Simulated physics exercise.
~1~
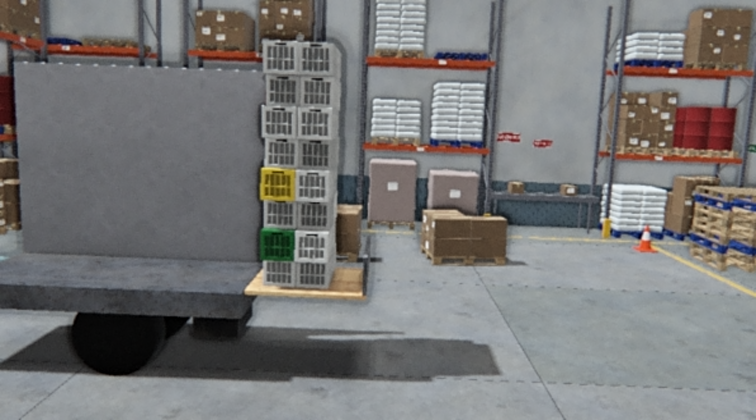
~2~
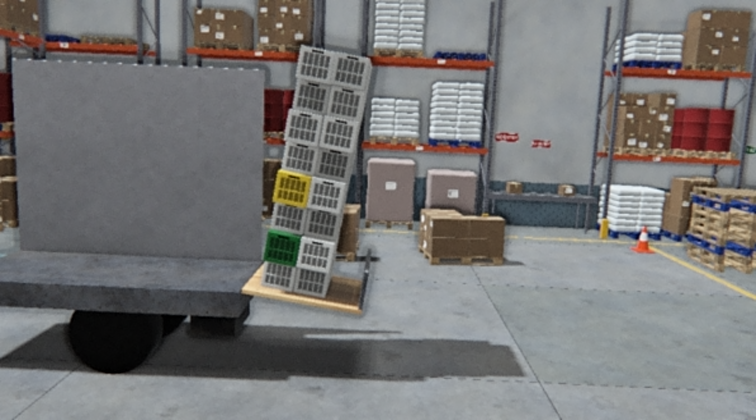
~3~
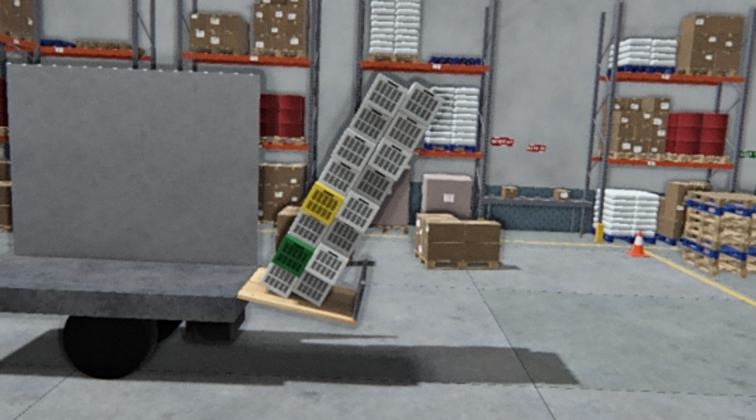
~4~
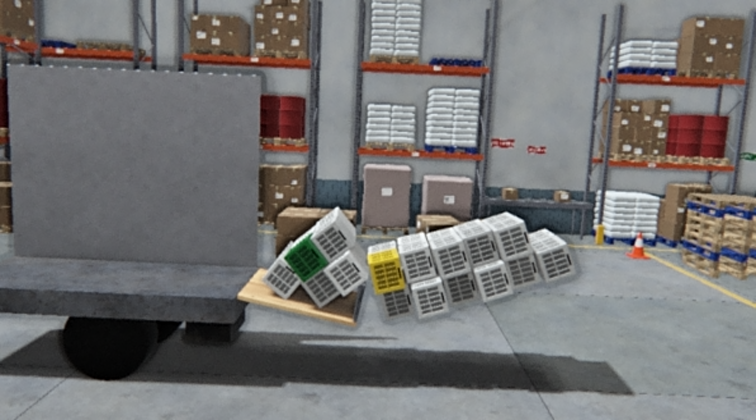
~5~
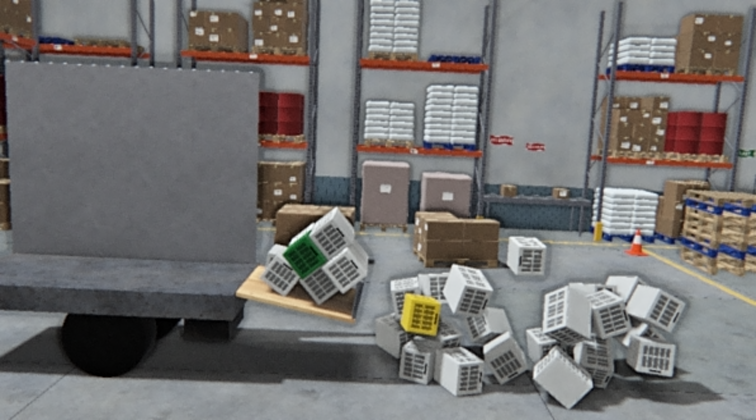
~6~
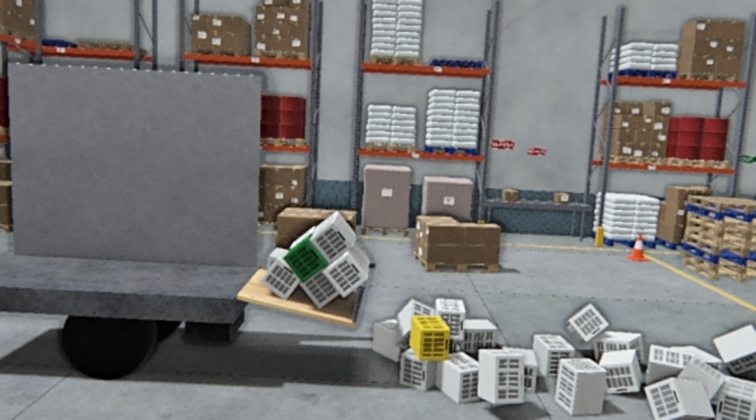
A tall stack of crates topples right off a tilting platform and scatters across the floor, leaving a few aboard.
